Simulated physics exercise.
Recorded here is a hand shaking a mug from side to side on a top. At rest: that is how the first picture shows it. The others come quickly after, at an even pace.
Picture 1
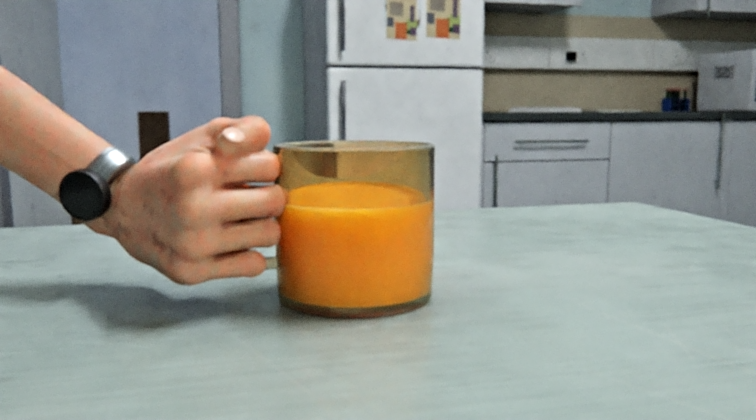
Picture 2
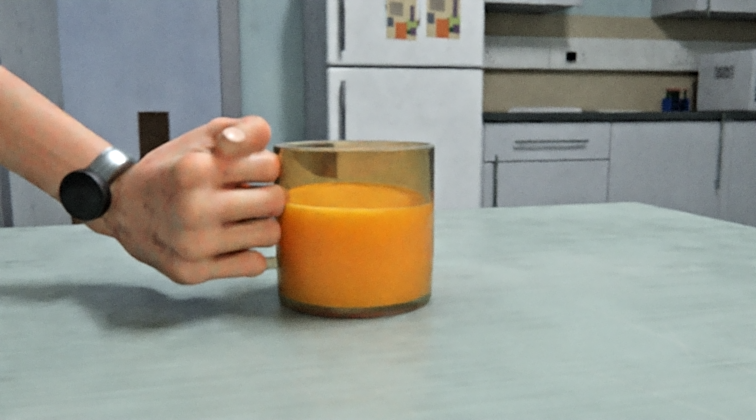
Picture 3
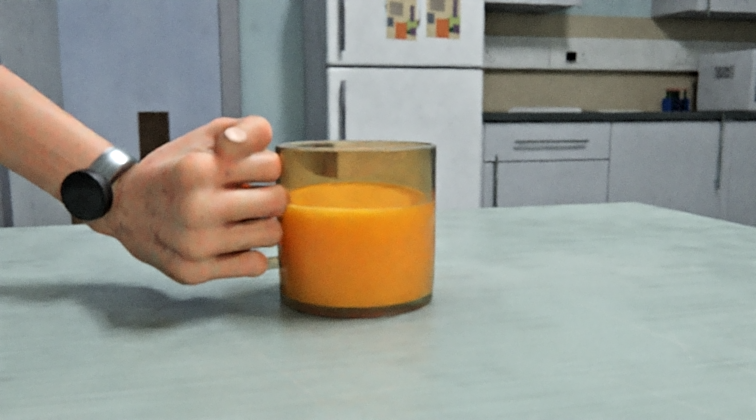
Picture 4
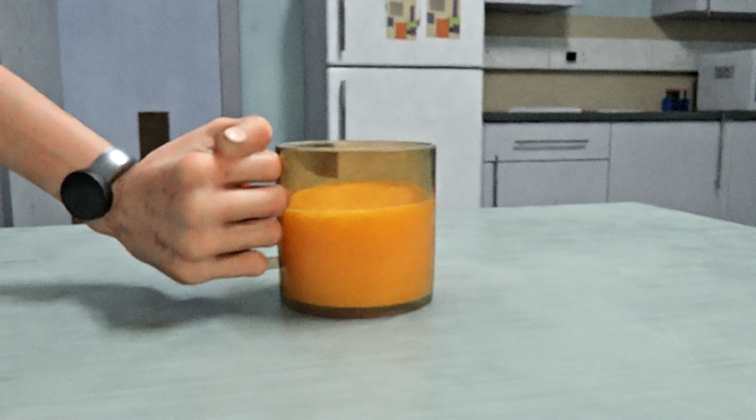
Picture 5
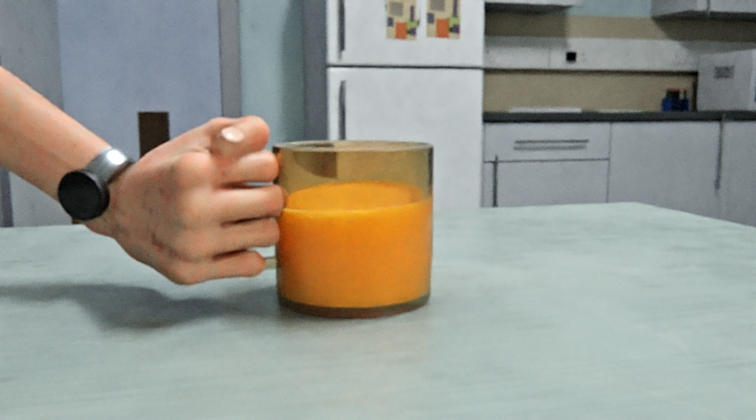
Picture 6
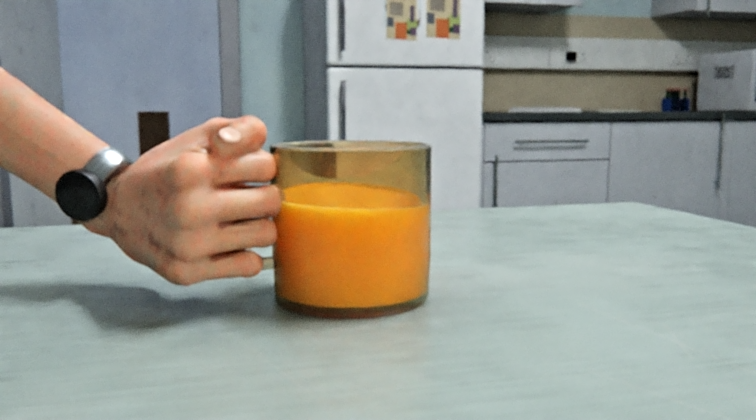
In a kitchen, a hand slightly shifts a mug of orange liquid on a table.
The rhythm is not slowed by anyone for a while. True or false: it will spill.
False.
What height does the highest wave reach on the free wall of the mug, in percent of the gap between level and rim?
It tops out at roughly 30 per cent.
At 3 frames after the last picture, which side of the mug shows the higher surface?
Answer: On the right half.
A moment on, the highest wave so far stays far below the rim.
Further on, the highest wave so far climbs under half way to the rim.
When it is over, the highest wave so far climbs under half way to the rim; nothing has left it.
